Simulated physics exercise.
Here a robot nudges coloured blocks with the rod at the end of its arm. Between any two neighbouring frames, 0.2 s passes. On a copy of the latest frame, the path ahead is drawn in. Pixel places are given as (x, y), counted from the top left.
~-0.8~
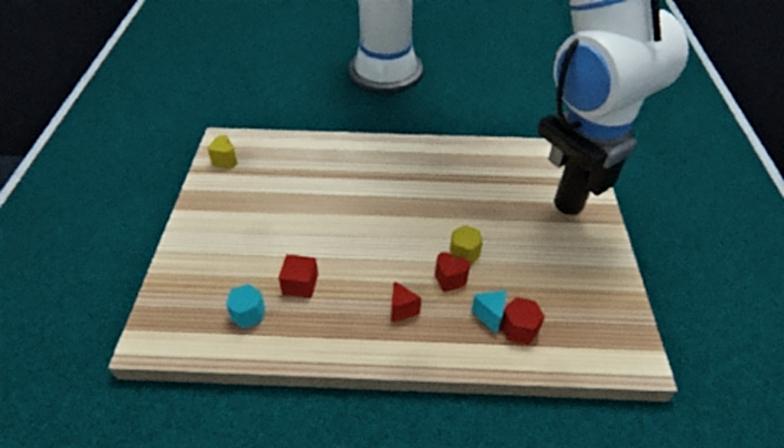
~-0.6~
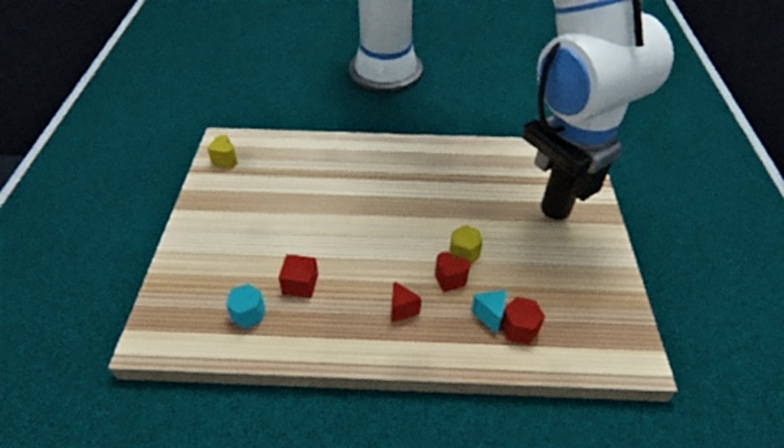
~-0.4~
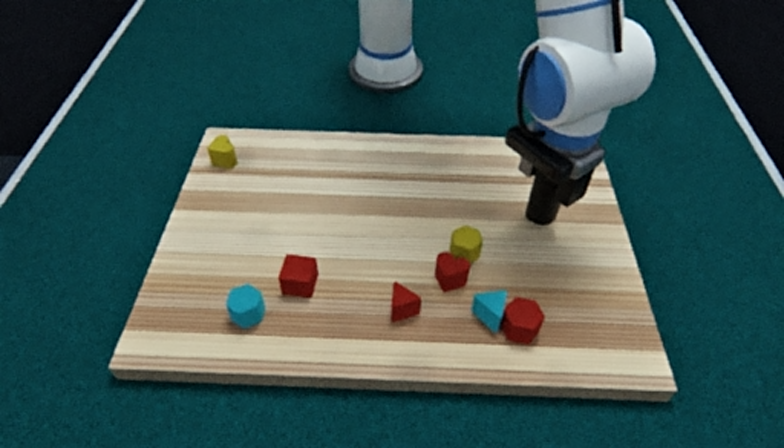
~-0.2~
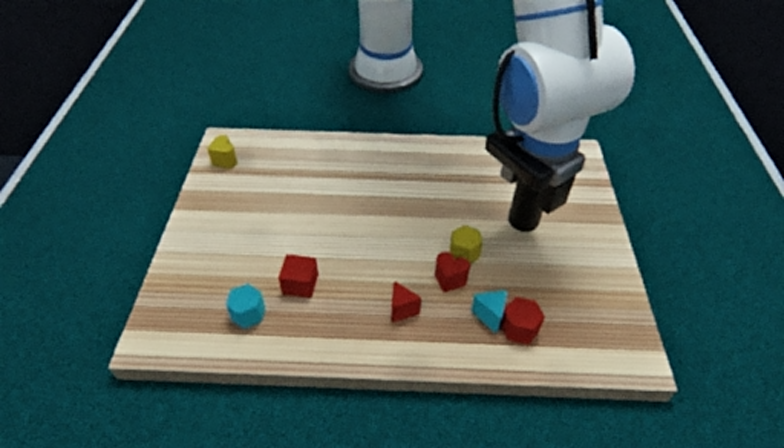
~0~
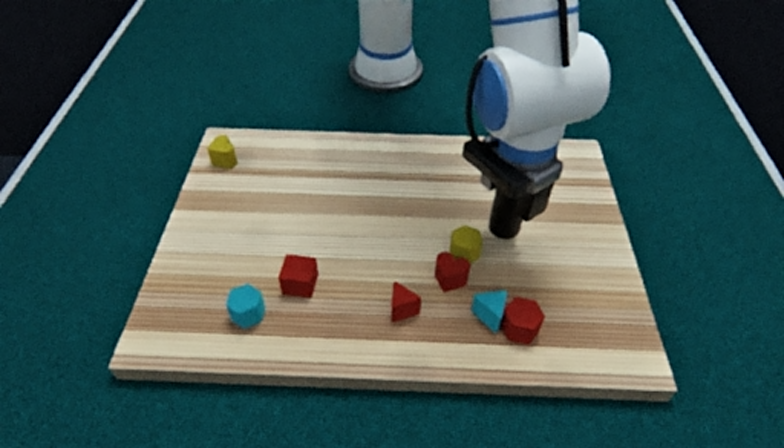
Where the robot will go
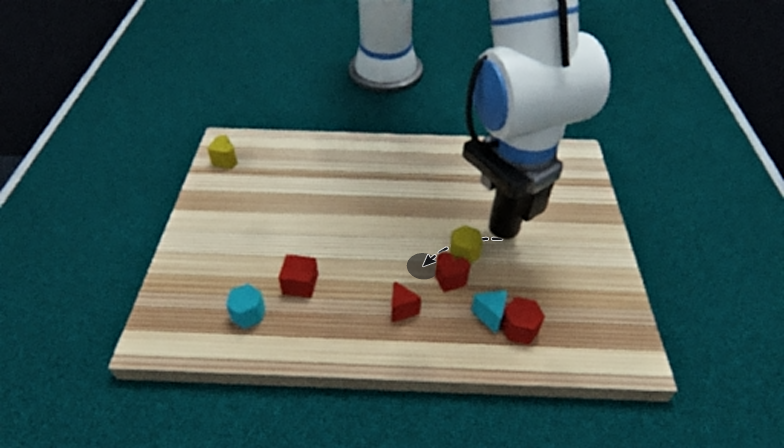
On a wooden board over green cloth, a robot arm moves its black rod leftward toward a yellow block, the coloured blocks staying still.
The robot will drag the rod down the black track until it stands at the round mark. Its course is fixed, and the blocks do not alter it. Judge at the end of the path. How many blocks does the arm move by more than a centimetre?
Displaced: Two.
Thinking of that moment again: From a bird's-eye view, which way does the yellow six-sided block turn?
My answer: Anticlockwise.
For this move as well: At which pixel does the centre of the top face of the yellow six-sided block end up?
The middle of its upper face will lie at (415, 274).
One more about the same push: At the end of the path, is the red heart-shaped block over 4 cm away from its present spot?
No, that is not how it ends up.
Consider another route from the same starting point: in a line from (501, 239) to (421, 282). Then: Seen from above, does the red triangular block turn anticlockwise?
It seems not.
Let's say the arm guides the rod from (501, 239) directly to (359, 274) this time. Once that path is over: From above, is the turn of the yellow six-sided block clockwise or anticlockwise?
It turns round anticlockwise.
Path on the board, from (501, 239) over (472, 240) and (445, 249) to (423, 266).
On the path given first. One third of the way, rod at (472, 230); yellow six-sided block at (453, 242), turned 20° anticlockwise.
Two thirds of the way, rod at (445, 240); red heart-shaped block at (448, 273), turned 55° anticlockwise; yellow six-sided block at (432, 255), turned 50° anticlockwise.
At the end, rod at (424, 256); red triangular block in place; red heart-shaped block at (448, 277), turned 80° anticlockwise; yellow six-sided block at (415, 274), turned 75° anticlockwise.
